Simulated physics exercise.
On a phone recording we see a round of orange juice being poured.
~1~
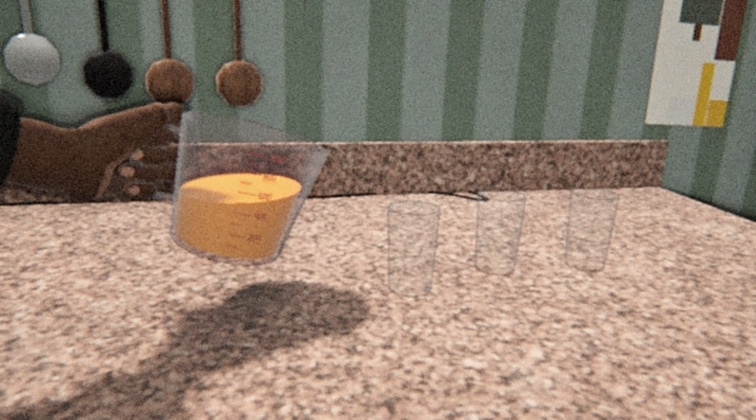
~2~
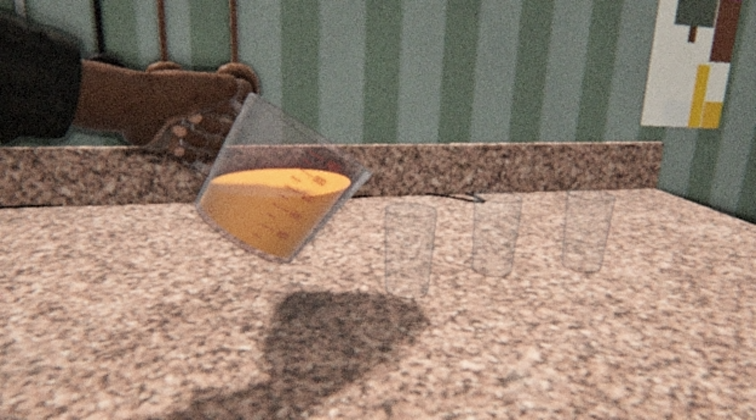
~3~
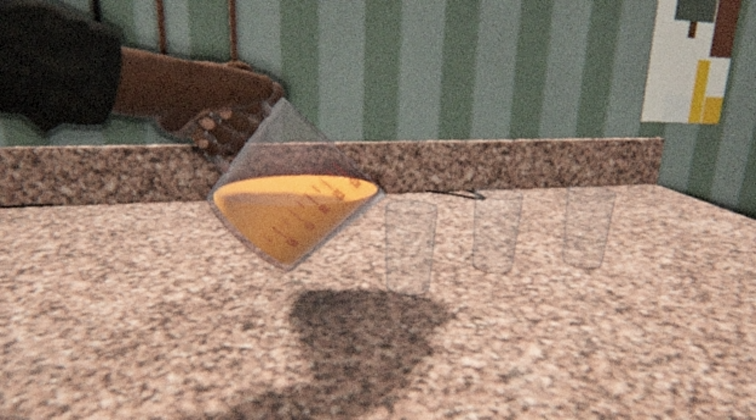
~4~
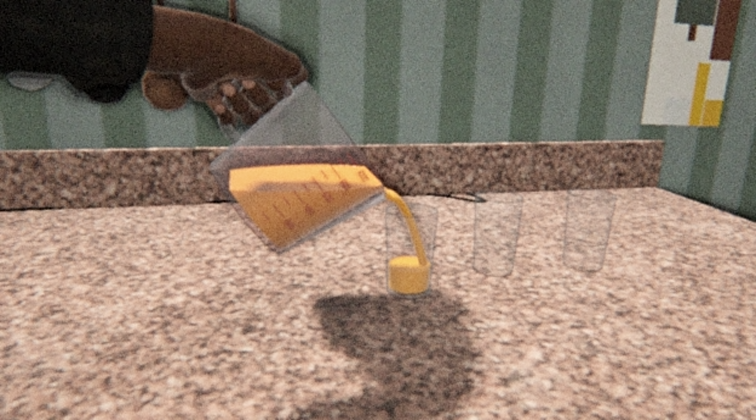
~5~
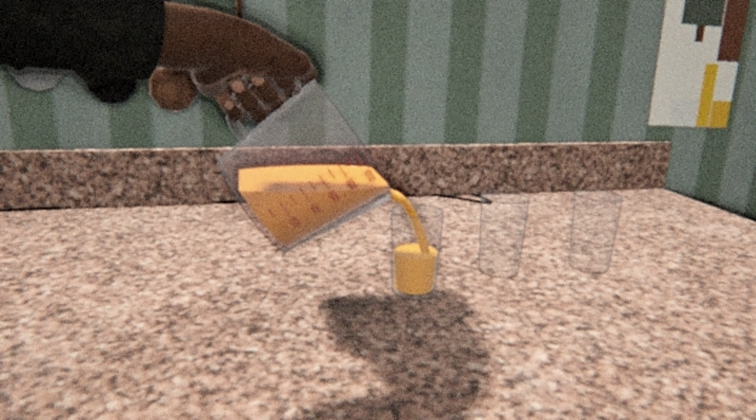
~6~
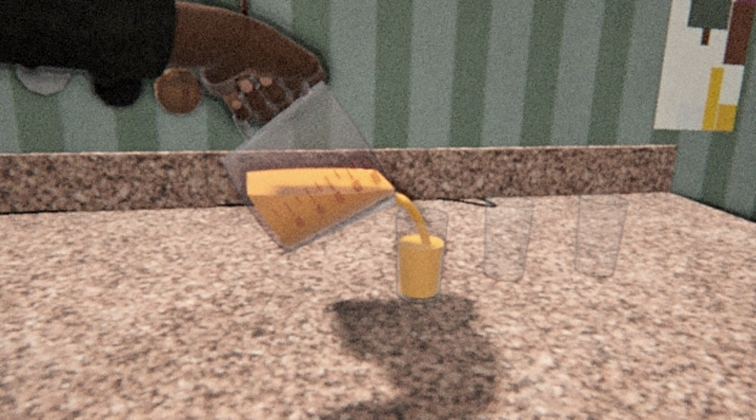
A hand lifting a measuring jug of orange juice, tilting it rightward and pouring into the leftmost of three small glasses.
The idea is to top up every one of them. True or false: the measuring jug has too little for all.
False.
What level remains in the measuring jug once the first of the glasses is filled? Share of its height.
Roughly 35 per cent of its height.
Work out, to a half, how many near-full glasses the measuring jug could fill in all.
Close to 4.0 of them, I think.
Next, the first is about three quarters full.
After that, the first is done and the measuring jug has about three quarters of its load.
Finally, all three are full and about a quarter of the orange juice is over.
